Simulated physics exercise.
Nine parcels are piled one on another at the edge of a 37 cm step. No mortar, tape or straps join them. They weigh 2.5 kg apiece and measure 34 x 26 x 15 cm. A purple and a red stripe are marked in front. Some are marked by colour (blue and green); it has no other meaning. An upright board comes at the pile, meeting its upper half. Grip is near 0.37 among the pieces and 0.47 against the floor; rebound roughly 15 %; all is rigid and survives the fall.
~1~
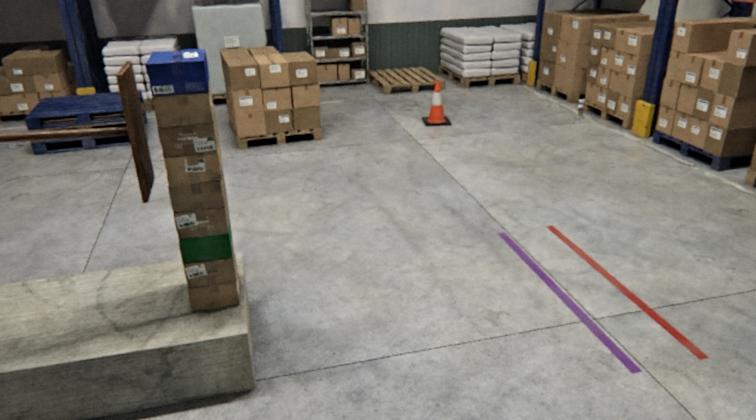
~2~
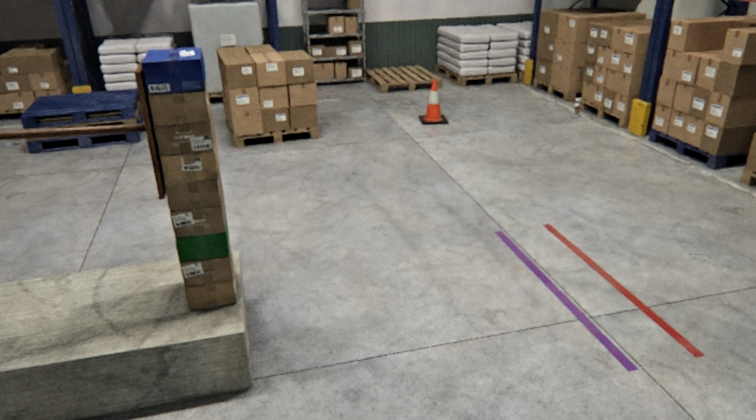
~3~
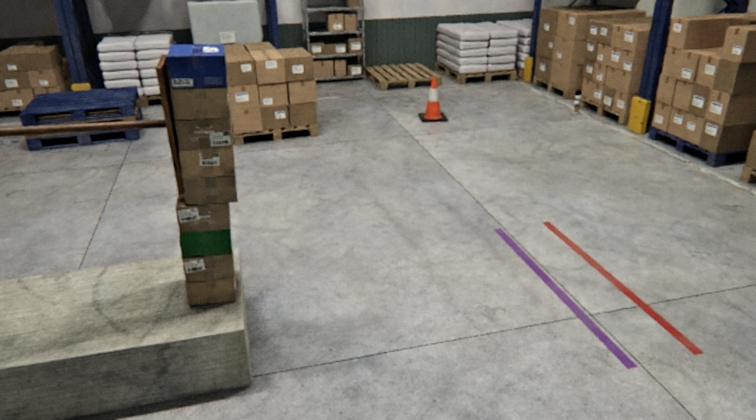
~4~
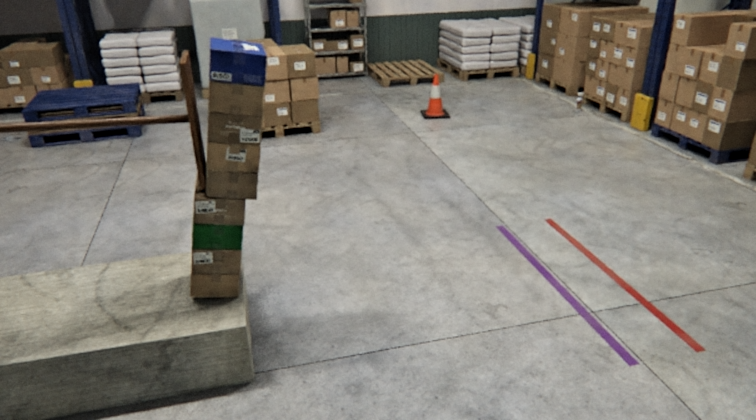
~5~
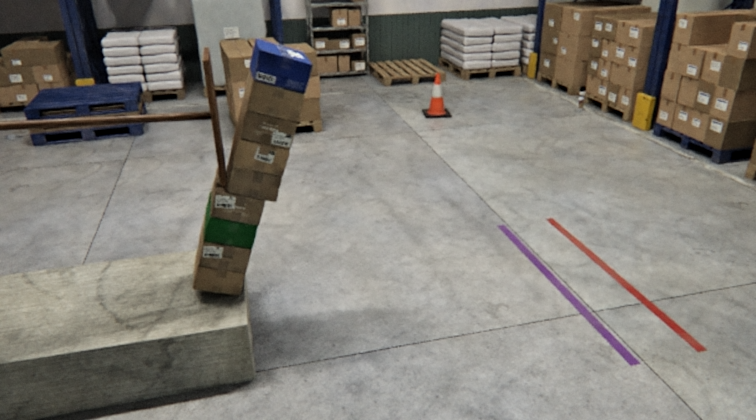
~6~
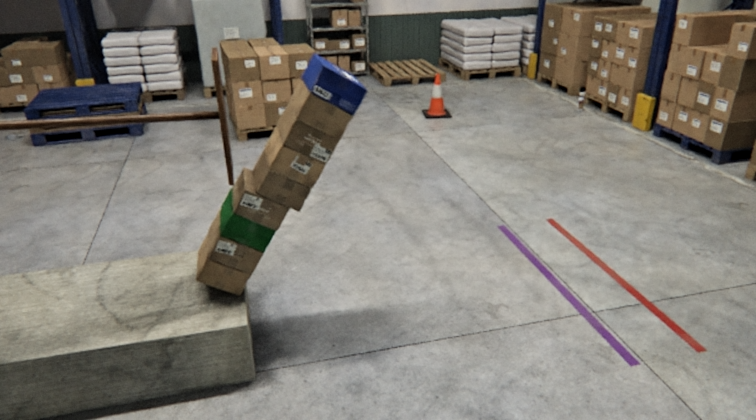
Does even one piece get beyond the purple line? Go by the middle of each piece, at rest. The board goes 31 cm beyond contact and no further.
No, all stops short of the purple line.
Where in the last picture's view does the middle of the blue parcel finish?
At about (484, 277).
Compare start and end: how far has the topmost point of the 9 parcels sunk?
About 144 cm.
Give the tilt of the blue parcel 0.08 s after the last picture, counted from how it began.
Some 40°.
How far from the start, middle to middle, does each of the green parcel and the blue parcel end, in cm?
About: Green 85, blue 225.
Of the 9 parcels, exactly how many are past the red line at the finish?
0 of them.
Then, 0.08 s after the last picture, none of the 9 parcels past the purple line, 9 disturbed; blue parcel leaning 41°, 25 cm lower; green parcel leaning 41°.
Then, 0.20 s after the last picture, none of the 9 parcels past the purple line, 9 disturbed; blue parcel leaning 56°, 50 cm lower; green parcel leaning 56°, 7 cm lower.
Then, 0.34 s after the last picture, none of the 9 parcels past the purple line, 9 disturbed; blue parcel on its side; green parcel on its side.
Then, 0.54 s after the last picture, none of the 9 parcels past the purple line, 9 disturbed; green parcel on its side; blue parcel on its side.
At rest, none of the 9 parcels past the purple line, 9 disturbed; blue parcel on its side; green parcel on its side. The farthest middle lies 53 cm short of that line. As the last picture would show them, middles, blue parcel near (484, 277), green parcel near (325, 303).
